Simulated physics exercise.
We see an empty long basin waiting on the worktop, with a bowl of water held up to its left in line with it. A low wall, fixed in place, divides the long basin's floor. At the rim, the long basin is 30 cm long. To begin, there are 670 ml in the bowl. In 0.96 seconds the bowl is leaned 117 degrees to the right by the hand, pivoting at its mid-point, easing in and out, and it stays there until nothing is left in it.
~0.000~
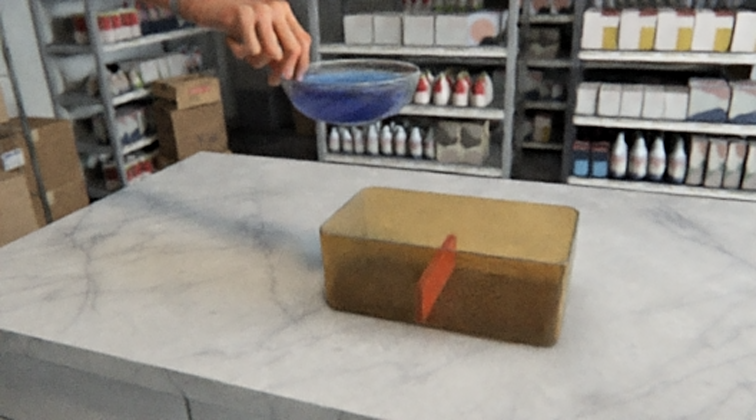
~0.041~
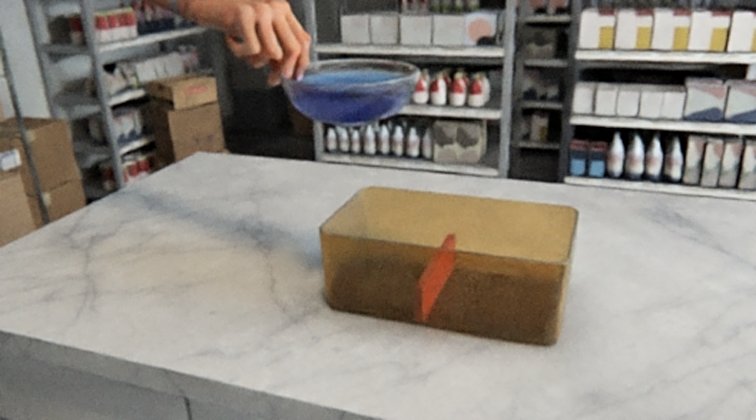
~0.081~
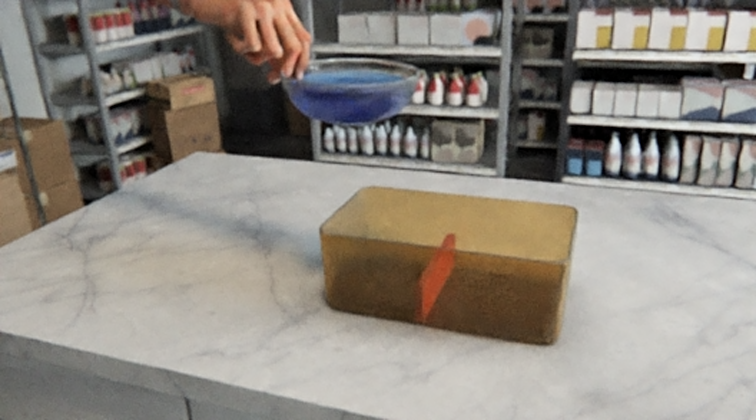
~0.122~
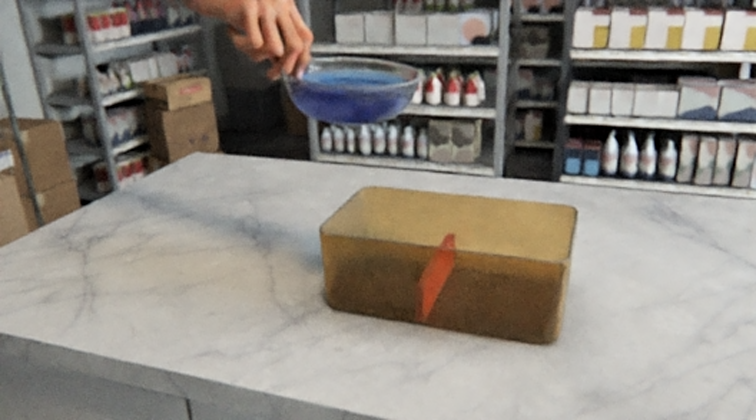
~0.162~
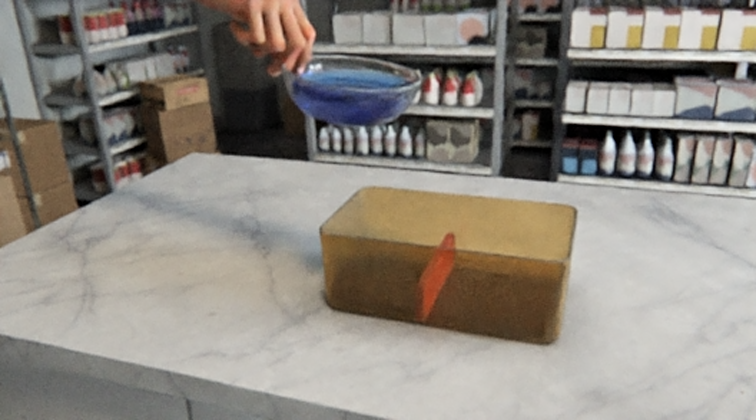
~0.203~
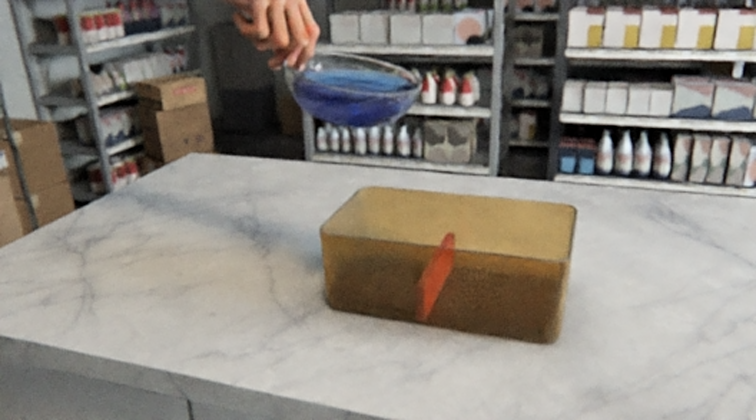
A hand held a clear bowl of blue water above and to the left of an empty amber basin with a low red wall inside, then slowly tilted the bowl slightly to the right.
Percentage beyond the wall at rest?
73 per cent.
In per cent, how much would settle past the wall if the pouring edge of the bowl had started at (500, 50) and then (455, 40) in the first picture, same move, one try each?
Respectively 80 and 90 %.
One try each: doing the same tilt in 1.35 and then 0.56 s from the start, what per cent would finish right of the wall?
In turn about 80 and 60 per cent.
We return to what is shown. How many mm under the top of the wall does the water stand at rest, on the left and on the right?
Left 42 mm, right 32 mm.
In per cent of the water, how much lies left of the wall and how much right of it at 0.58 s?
Around 1 on the left side and 30 on the right side.
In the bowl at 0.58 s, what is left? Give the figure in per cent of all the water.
About 18 percent.
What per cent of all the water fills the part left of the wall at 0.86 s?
Roughly 24 percent.
Then, 0.58 s in, the tilt is 77° and 17 per cent is still to pour, 1 is left of the wall and 31 right of it.
Then, 0.86 s in, the tilt is 114° and 0 per cent is still to pour, 24 is left of the wall and 73 right of it.
Then, 1.15 s in, the tilt is 117° and 0 per cent is still to pour, 25 is left of the wall and 73 right of it.
Then, 1.46 s in, the tilt is 117° and 0 per cent is still to pour, 25 is left of the wall and 73 right of it.
Finally, 25 per cent lies left of the wall, 73 right of it and 2 outside.
